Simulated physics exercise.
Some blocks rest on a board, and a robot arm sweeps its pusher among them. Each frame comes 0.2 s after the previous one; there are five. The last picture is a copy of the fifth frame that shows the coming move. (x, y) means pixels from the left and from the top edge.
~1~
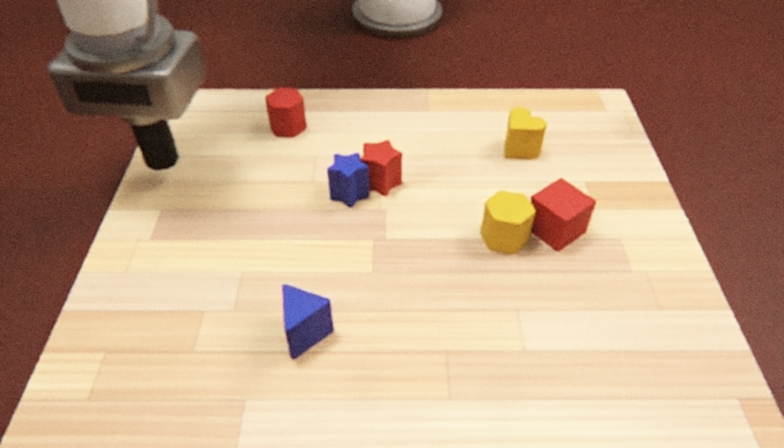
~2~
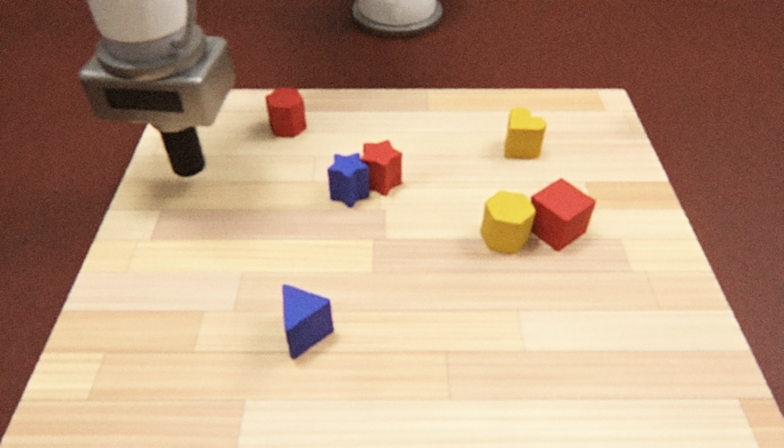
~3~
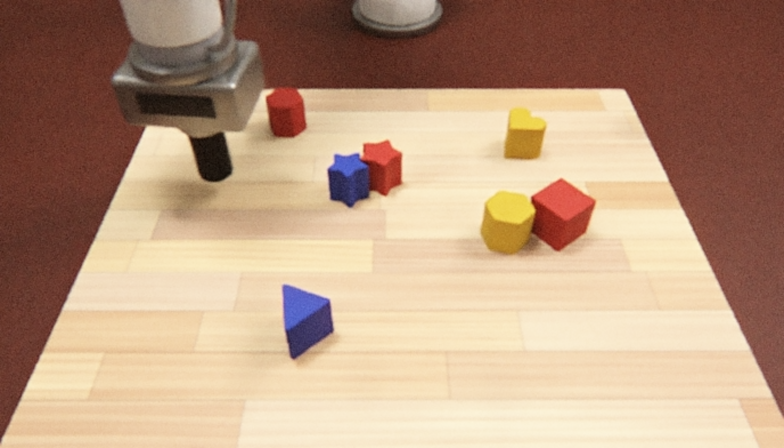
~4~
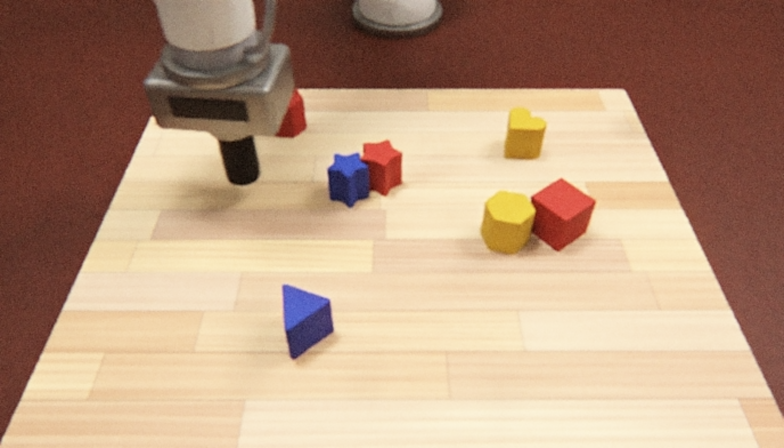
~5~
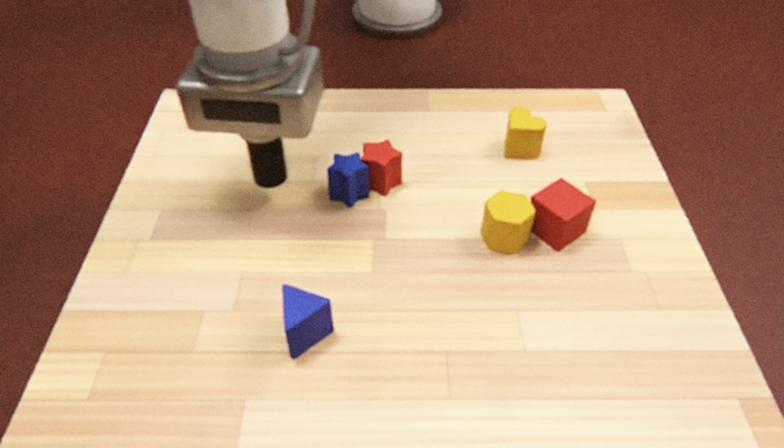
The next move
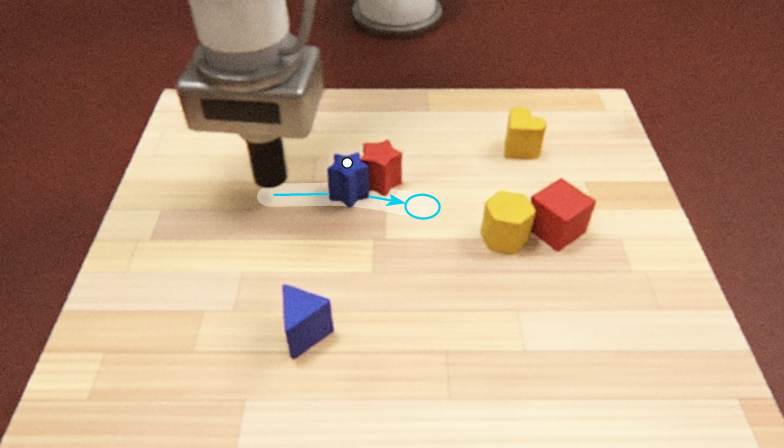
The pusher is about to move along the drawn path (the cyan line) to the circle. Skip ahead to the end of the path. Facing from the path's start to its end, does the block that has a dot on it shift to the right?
Yes, that is what happens.
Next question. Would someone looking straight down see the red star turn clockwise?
No, that is not what happens.
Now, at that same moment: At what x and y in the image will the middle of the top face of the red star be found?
Located at (417, 148).
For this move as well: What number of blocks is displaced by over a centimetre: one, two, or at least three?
I'd say two blocks get shifted by more than about 1 cm.
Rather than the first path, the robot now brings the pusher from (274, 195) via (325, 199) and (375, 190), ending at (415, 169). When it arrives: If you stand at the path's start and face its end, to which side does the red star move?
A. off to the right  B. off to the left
It's B.
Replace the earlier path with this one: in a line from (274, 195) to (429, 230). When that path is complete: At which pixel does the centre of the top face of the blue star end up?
About (381, 165).
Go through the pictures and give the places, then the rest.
The first picture shows pusher tip at (163, 161); block tops, blue star at (347, 163); red star at (380, 151); yellow hexagonal block at (510, 206).
The second picture shows pusher at (190, 168); blocks unchanged.
The third picture shows pusher at (217, 173); blocks unchanged.
The fourth picture shows pusher at (244, 176); blocks unchanged.
The fifth picture shows pusher at (271, 179); blue star at (347, 163); red star at (380, 151); yellow hexagonal block at (510, 206).
Path on the board, from (274, 195) through (324, 194) and (374, 197) to (423, 206); the dot is on the blue star.
The first path, step by step. One third of the way, pusher at (324, 178); blue star at (355, 164); red star at (384, 151).
Two thirds of the way, pusher at (374, 181); blue star at (406, 170); red star at (416, 148), turned 85° anticlockwise.
At the end, pusher at (423, 190); blue star at (457, 180); red star at (417, 148), turned 90° anticlockwise; yellow hexagonal block in place.
